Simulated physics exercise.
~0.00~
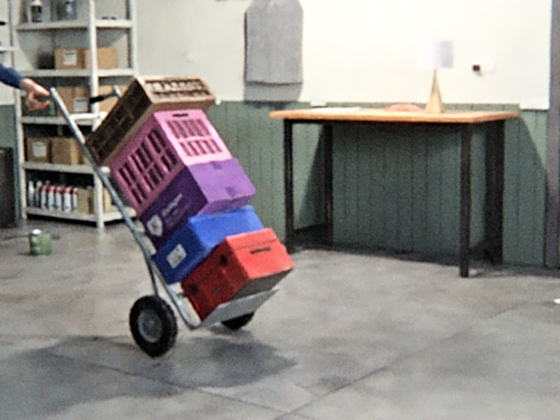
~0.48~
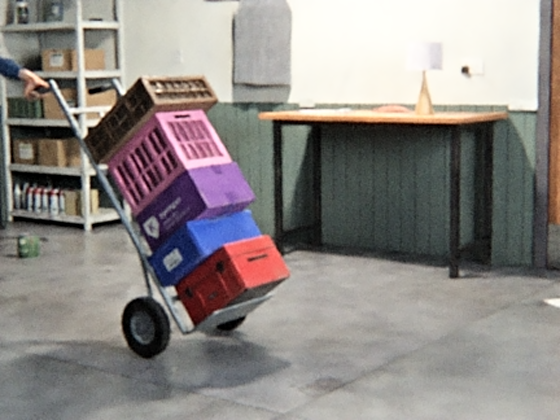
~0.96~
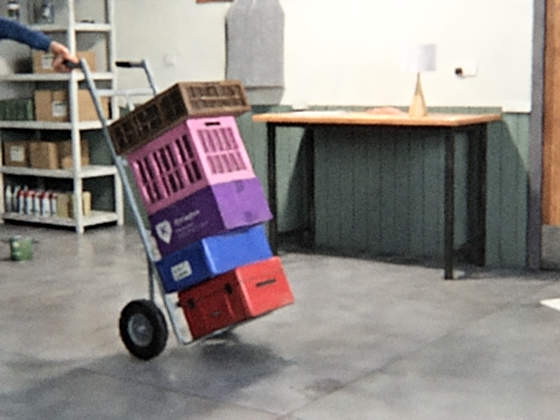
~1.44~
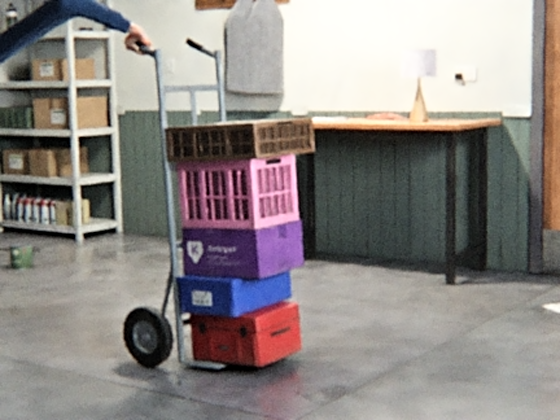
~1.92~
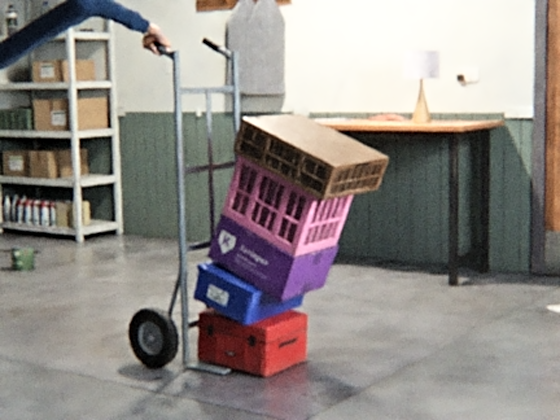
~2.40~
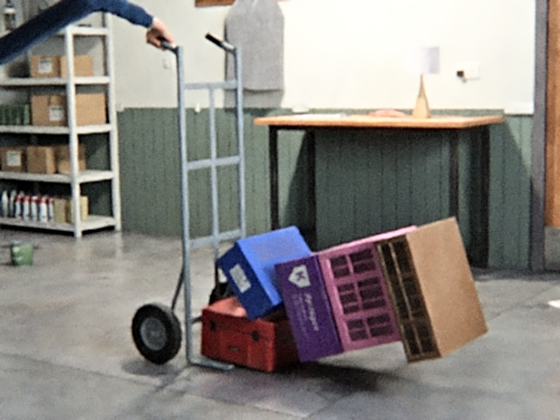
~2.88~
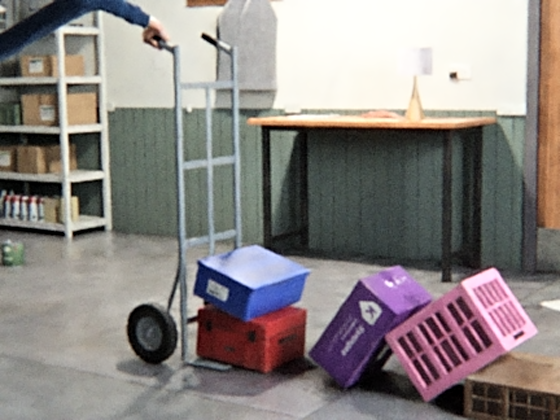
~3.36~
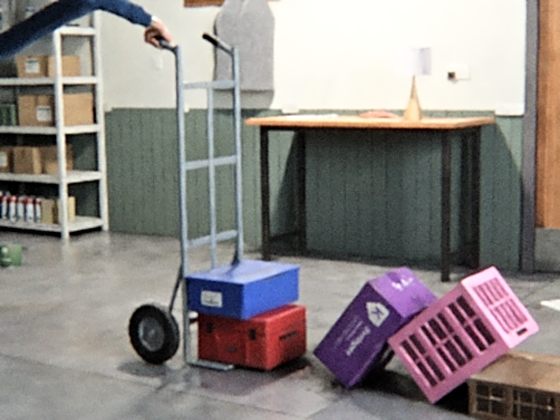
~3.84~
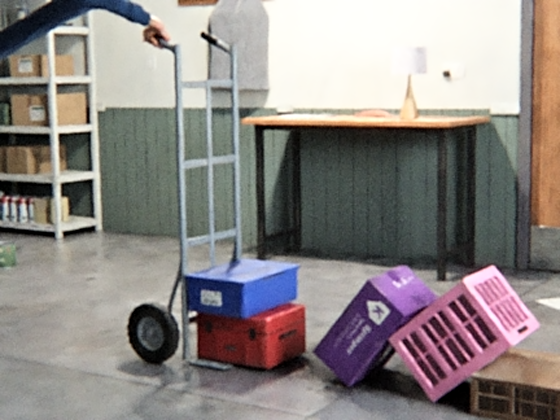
A person's arm in a blue sleeve reaches in from the left, gripping a hand truck in a workshop seen from the side, with shelves at the left and a wooden table against a green-panelled wall. Leaning back on the truck is a stack with a red toolbox lowest, then a blue tote, purple box, pink crate and brown crate. The truck swings upright, and the upper load tips to the right. The brown crate, pink crate and purple box tumble to the floor, while the blue tote tilts, then settles back flat. It ends resting on the red toolbox, still on the truck.
